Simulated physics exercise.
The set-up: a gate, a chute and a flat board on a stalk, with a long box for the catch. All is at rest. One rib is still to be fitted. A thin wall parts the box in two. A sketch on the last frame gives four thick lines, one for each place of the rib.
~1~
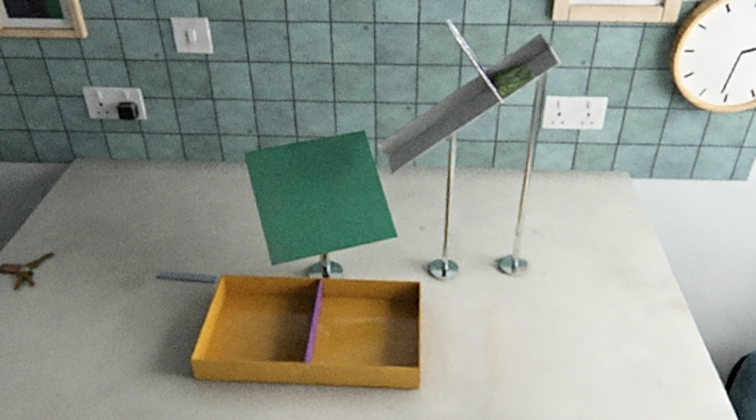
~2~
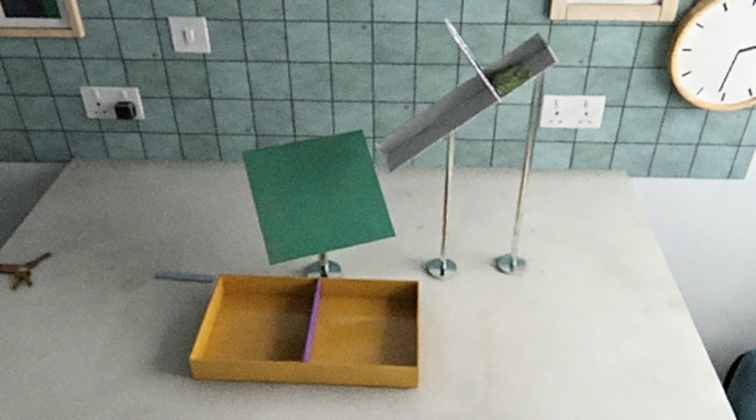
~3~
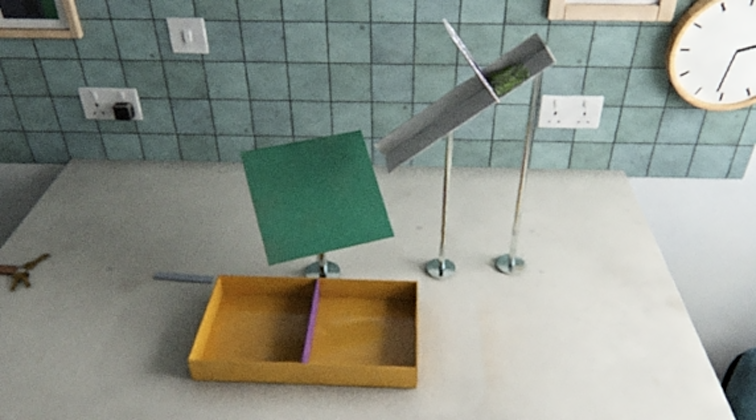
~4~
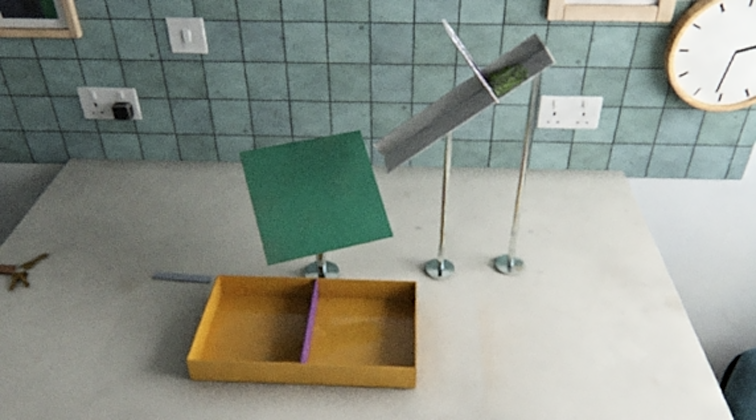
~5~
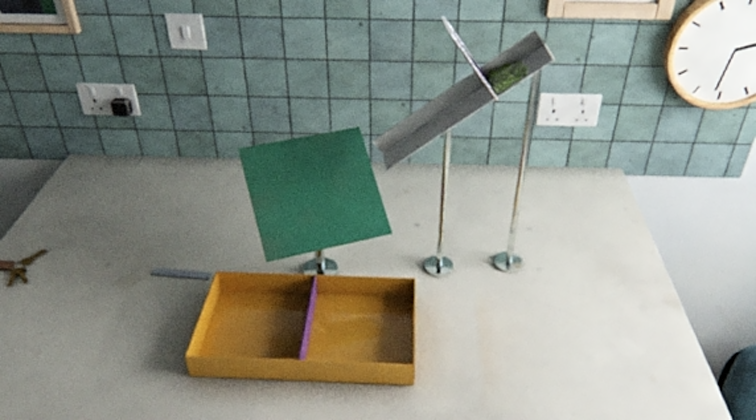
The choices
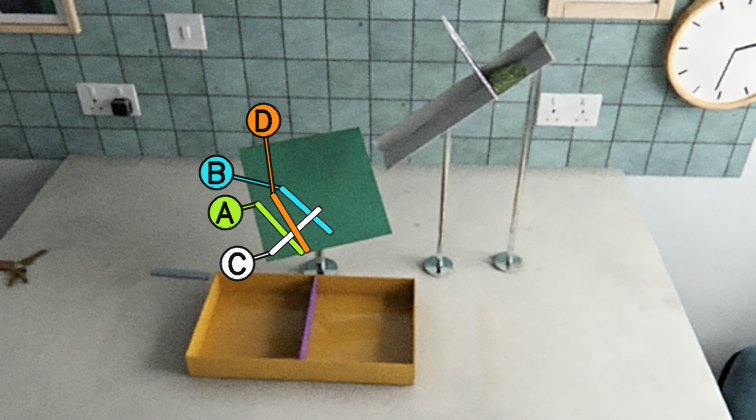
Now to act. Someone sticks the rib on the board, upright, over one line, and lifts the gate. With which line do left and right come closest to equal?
C is best.
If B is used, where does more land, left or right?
The right half.
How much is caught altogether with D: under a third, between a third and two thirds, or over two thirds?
Line D gives over two thirds.
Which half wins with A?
The right half.
On the marked copy, line A from (257, 204) to (301, 252); line B from (282, 188) to (330, 231); line C from (318, 209) to (271, 252); line D from (273, 195) to (306, 249).
With A, of what is caught, about a quarter in the left half, most in the right.
With B, of what is caught, a small part in the left half, nearly all in the right.
With C, of what is caught, about half in the left half, about half in the right.
With D, of what is caught, a small part in the left half, nearly all in the right.
